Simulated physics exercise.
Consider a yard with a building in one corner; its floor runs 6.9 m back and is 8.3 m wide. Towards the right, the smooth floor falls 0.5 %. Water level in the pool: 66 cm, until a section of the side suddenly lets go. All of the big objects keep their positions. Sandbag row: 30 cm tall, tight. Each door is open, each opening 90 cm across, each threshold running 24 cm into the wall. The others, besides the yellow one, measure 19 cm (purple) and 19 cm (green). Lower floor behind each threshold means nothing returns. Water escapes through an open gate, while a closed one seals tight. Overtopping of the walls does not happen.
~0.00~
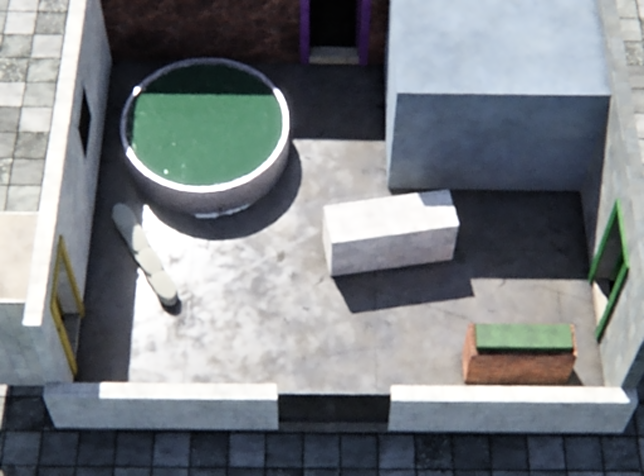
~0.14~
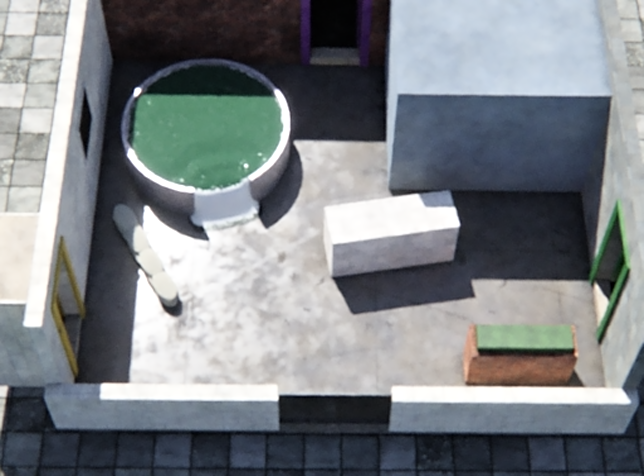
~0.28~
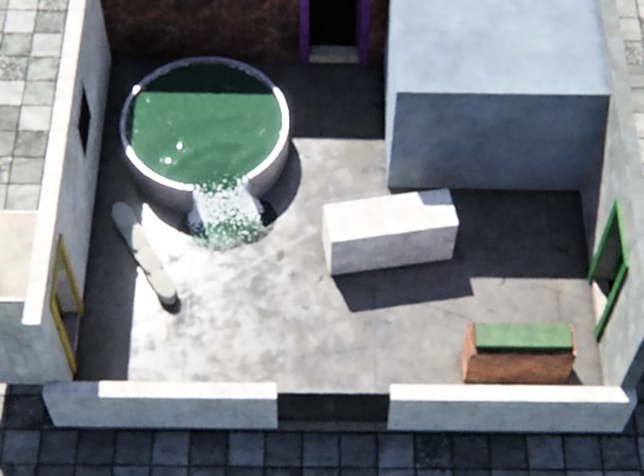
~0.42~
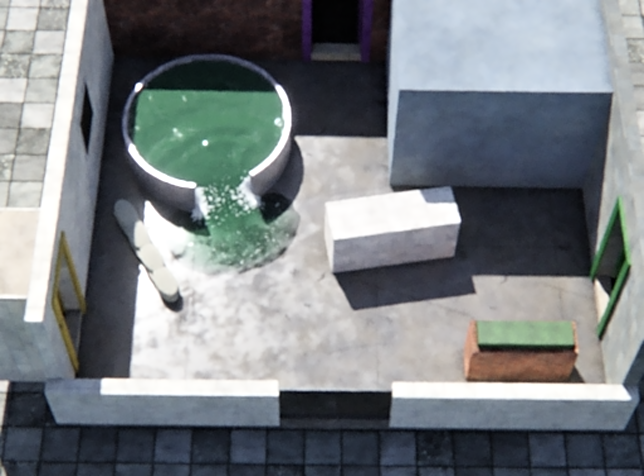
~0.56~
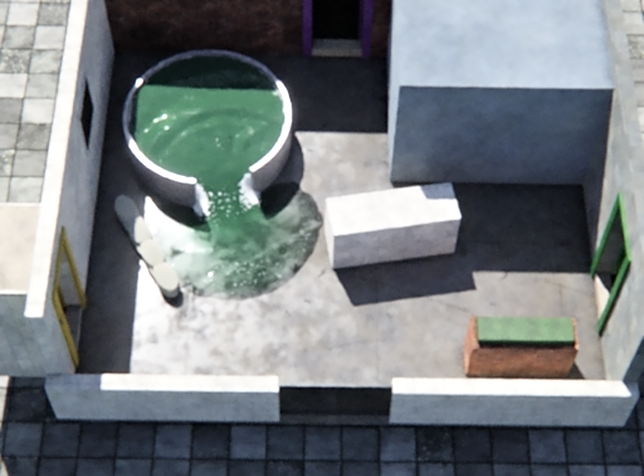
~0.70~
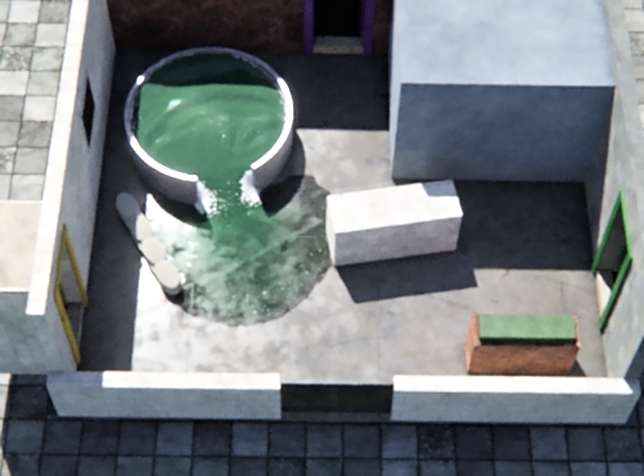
In a walled yard, a round pool's front opens and green water spreads across the floor.
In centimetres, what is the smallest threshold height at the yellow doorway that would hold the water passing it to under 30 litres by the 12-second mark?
Close to 7.5 cm is just enough.
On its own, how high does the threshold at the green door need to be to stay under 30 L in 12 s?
The green one would have to be about 10.0 cm high.
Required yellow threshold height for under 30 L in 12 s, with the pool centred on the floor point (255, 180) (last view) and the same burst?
A minimum of about 10.5 cm.
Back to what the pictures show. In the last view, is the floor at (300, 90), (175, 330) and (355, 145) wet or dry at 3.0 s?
Point by point: Bone dry, then soaked, then bone dry.
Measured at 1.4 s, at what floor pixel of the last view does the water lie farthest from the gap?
Lab note: Front tip approx. at (343, 398).
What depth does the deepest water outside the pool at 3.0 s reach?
Up to some 30 cm.
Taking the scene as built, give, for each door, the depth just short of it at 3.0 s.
Purple door 0 cm, green door 0 cm, yellow door 6 cm.
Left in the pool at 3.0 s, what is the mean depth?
Roughly 39 cm.
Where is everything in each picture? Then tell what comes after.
In the first picture, still water, 66 cm deep, in the pool at (205, 125); the yellow door at (68, 312) is dry.
In the second picture, the front is at (255, 216), 0.3 m from the gap at (224, 204); 0.2 m2 of floor is wet, 66 cm left at the back.
In the third picture, the gap is at (223, 203), the front 0.7 m out at (257, 238); the back of the pool holds 66 cm.
In the fourth picture, the front is at (239, 270), 1.3 m from the gap at (225, 201); 2.1 m2 of floor is wet, 66 cm left at the back.
In the fifth picture, the front is at (260, 291), 1.8 m from the gap at (225, 196); 3.9 m2 of floor is wet, 66 cm left at the back.
In the sixth picture, water pours out at (227, 193) and has run 2.4 m, to (264, 318); about 4 cm deep outside, 66 cm at the back; the yellow door at (71, 301), 3.4 m from the gap, is still 1.7 m from the nearest water.
After 1.4 s water covers 30 % of the floor, deepest (33 cm) near (226, 210); it has not reached the yellow door.
After 3.0 s water covers 45 % of the floor, deepest (30 cm) near (238, 396); 6 cm at the yellow door, 0 litres in over its 14 cm threshold.
After 12.0 s water covers 95 % of the floor, deepest (16 cm) near (608, 381); 8 cm at the yellow door, 0 litres in over its 14 cm threshold.
At the yellow door as built, the water arrived by 2.9 s and peaked near 11 cm at 3.8 s.
Run again over the same 12 s with other heights there, 53 litres in over 6 cm, 10 litres over 9.5 cm. The limit of 30 litres is kept from about 7.5 cm up.
